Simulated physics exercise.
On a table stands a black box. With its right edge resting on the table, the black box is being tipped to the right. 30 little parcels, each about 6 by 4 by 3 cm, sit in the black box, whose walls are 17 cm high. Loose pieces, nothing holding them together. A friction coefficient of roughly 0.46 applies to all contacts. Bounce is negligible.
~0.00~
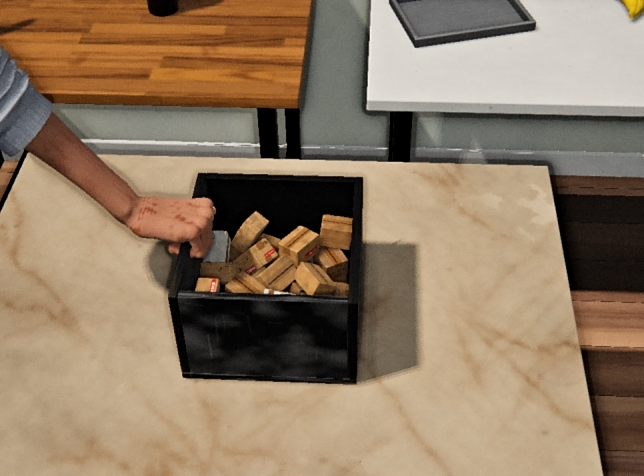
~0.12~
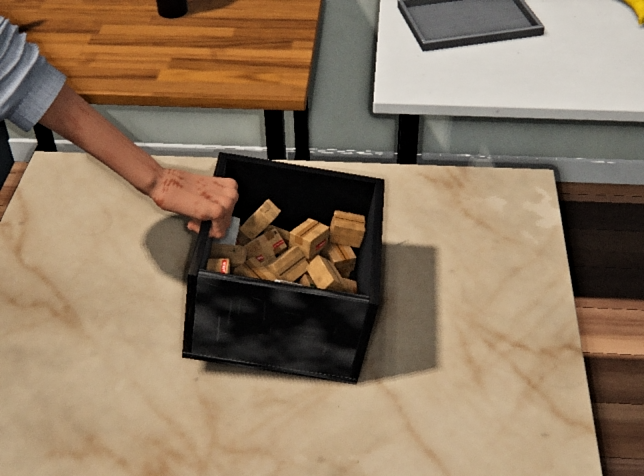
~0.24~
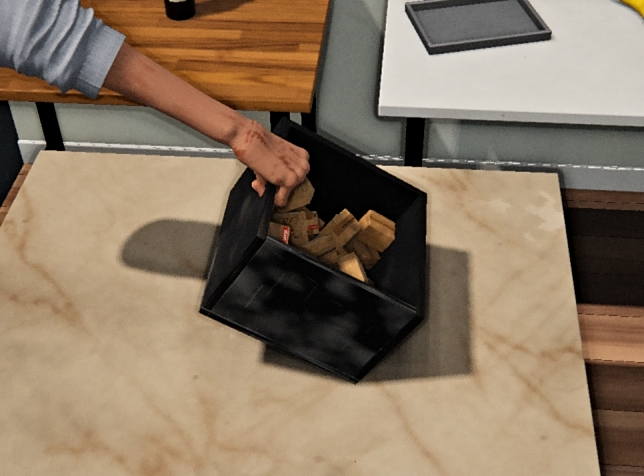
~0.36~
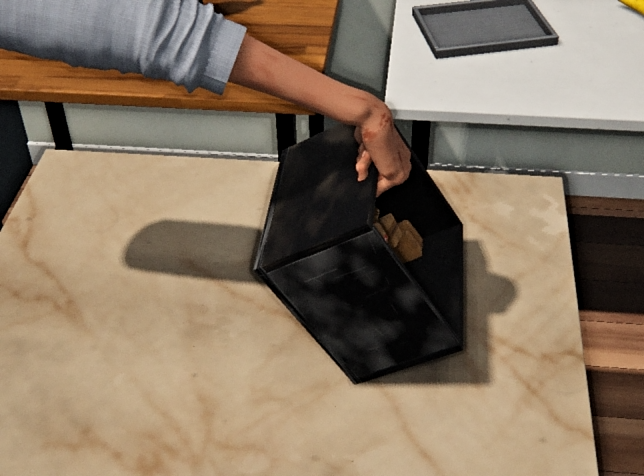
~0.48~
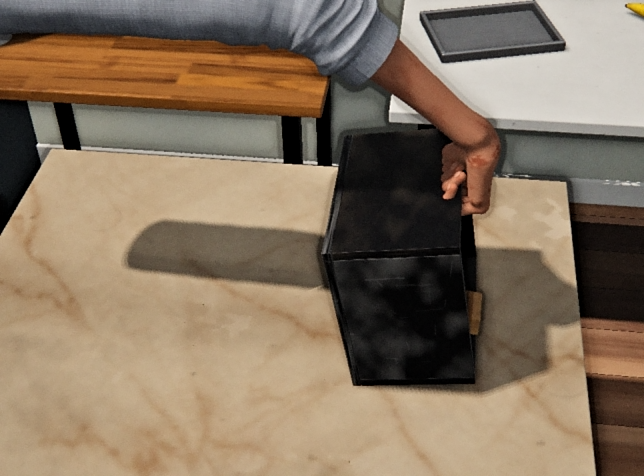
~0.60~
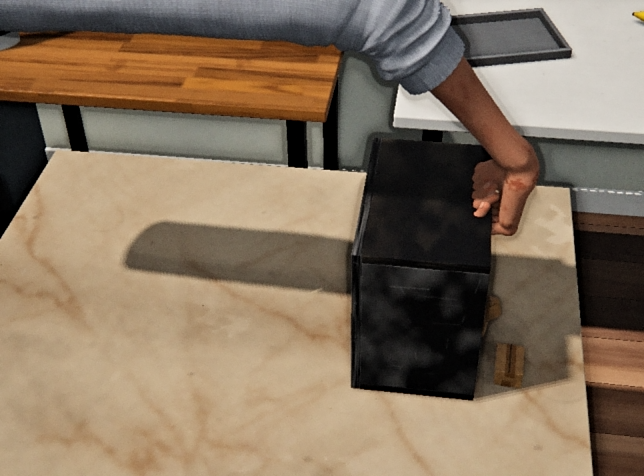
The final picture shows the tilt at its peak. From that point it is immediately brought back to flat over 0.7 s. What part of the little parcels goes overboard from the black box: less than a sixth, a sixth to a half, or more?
The black box loses a sixth to a half of its little parcels.
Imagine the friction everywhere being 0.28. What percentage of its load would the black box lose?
In that case the black box sheds 40 per cent of its load.
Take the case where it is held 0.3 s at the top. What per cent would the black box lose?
In that case the black box sheds 50 percent of its load.
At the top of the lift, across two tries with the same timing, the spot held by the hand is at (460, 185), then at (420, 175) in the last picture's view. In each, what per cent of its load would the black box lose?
First try the black box sheds 10 per cent of its load, second try 0 per cent.
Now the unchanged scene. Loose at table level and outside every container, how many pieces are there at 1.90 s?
I'd put it at close to 8.
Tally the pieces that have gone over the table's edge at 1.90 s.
Estimated number of pieces: About 2.
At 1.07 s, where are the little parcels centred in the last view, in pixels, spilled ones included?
Their middle is at about (358, 294).
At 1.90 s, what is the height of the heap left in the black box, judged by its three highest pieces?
12 cm or so.
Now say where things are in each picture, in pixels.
In the first frame (each is followed by its nearest rim corner in this view; the camera moves round a little), black box, (348, 299); 0° from level; none out.
Black box, (369, 299); 9° from level, in the second frame.
Black box, (417, 311); 32° from level, in the third frame.
Black box, (459, 341); 58° from level, in the fourth frame.
Black box, (475, 374); 81° from level, in the fifth frame.
Black box, (474, 391); 90° from level; 1 out, the lowest parcel at (509, 365), in the sixth frame.
After 0.81 s, tilt 71°; black box 21 in, 9 out.
After 1.07 s, tilt 23°; black box 21 in, 9 out.
After 1.43 s, tilt 0°; black box 21 in, 9 out.
Final count (at 1.90 s), black box 21 in, 9 out. Asked share, 9 of 30, 30 per cent.
